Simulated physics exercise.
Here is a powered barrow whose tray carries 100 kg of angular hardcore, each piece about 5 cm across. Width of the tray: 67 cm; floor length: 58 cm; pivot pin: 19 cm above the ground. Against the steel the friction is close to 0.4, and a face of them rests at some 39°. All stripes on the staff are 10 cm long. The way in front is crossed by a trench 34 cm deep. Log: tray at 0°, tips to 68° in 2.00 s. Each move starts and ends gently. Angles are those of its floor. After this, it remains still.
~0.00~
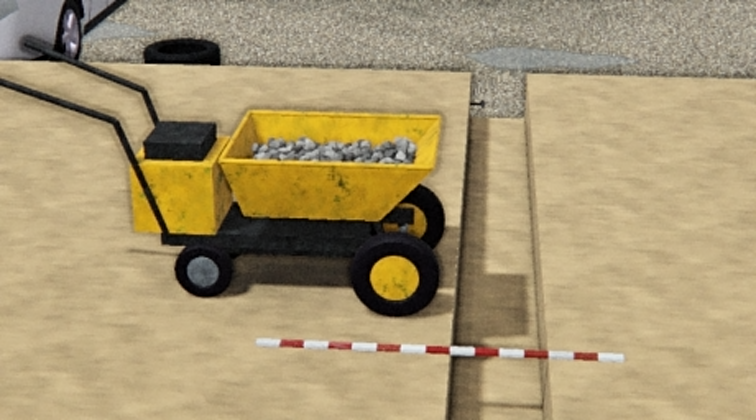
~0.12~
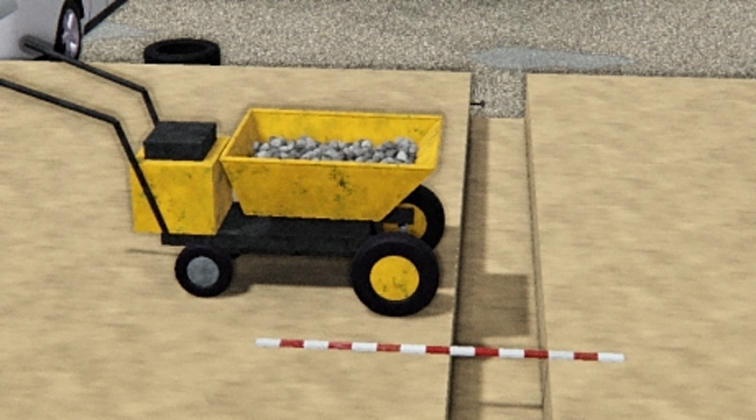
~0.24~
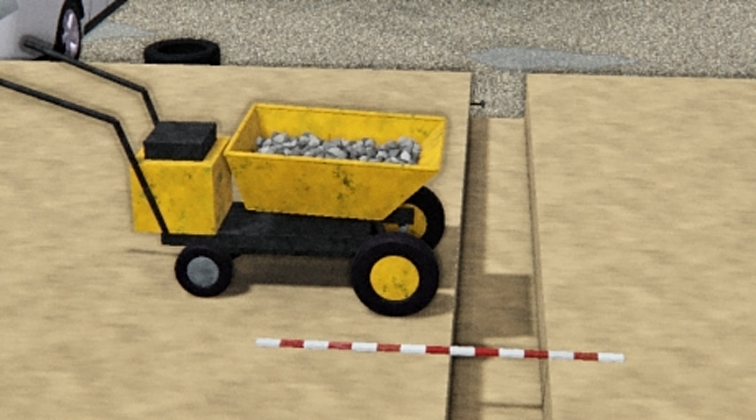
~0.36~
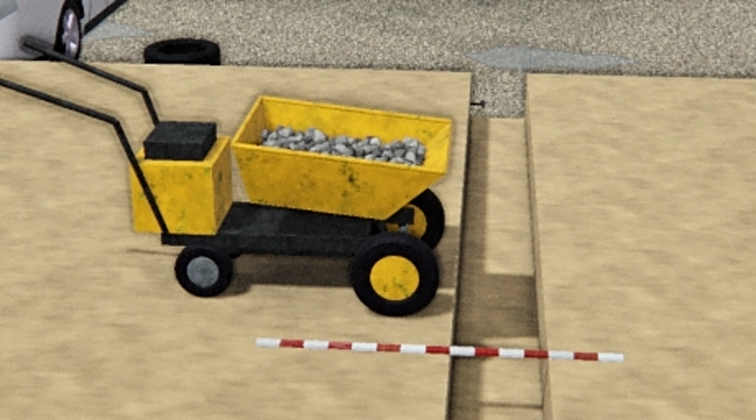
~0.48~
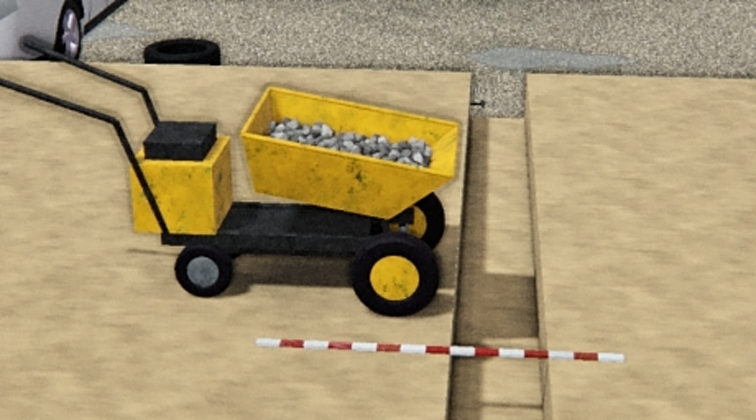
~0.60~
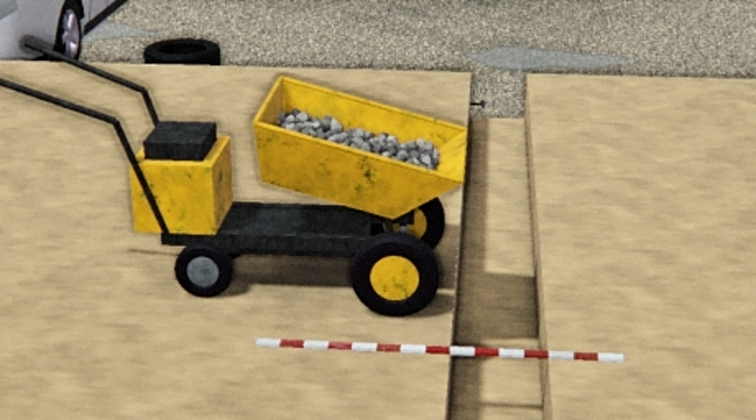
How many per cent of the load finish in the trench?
About 60 per cent.
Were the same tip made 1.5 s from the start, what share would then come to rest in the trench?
In that case some 55 per cent.
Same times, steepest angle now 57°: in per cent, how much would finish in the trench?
With that change, near 20 per cent.
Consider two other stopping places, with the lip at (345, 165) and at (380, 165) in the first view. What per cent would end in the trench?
Roughly 90 percent for the first, and 100 percent for the second.
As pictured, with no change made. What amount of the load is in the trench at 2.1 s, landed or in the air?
About 10 per cent by then.
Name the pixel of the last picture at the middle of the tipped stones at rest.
Somewhere around (534, 332) in the last picture.
After 1.5 s the floor is at 57°; 100 % in the tray; the foremost stones are at (505, 223).
After 2.1 s the floor is at 68°; 66 % in the tray, 12 % in the trench, 22 % past the trench; the foremost stones are at (599, 295).
After 2.5 s the floor is at 68°; 35 % in the tray, 24 % in the trench, 41 % past the trench; the foremost stones are at (671, 301).
After 4.4 s the floor is at 68°; 2 % in the tray, 60 % in the trench, 38 % past the trench; the foremost stones are at (685, 303).
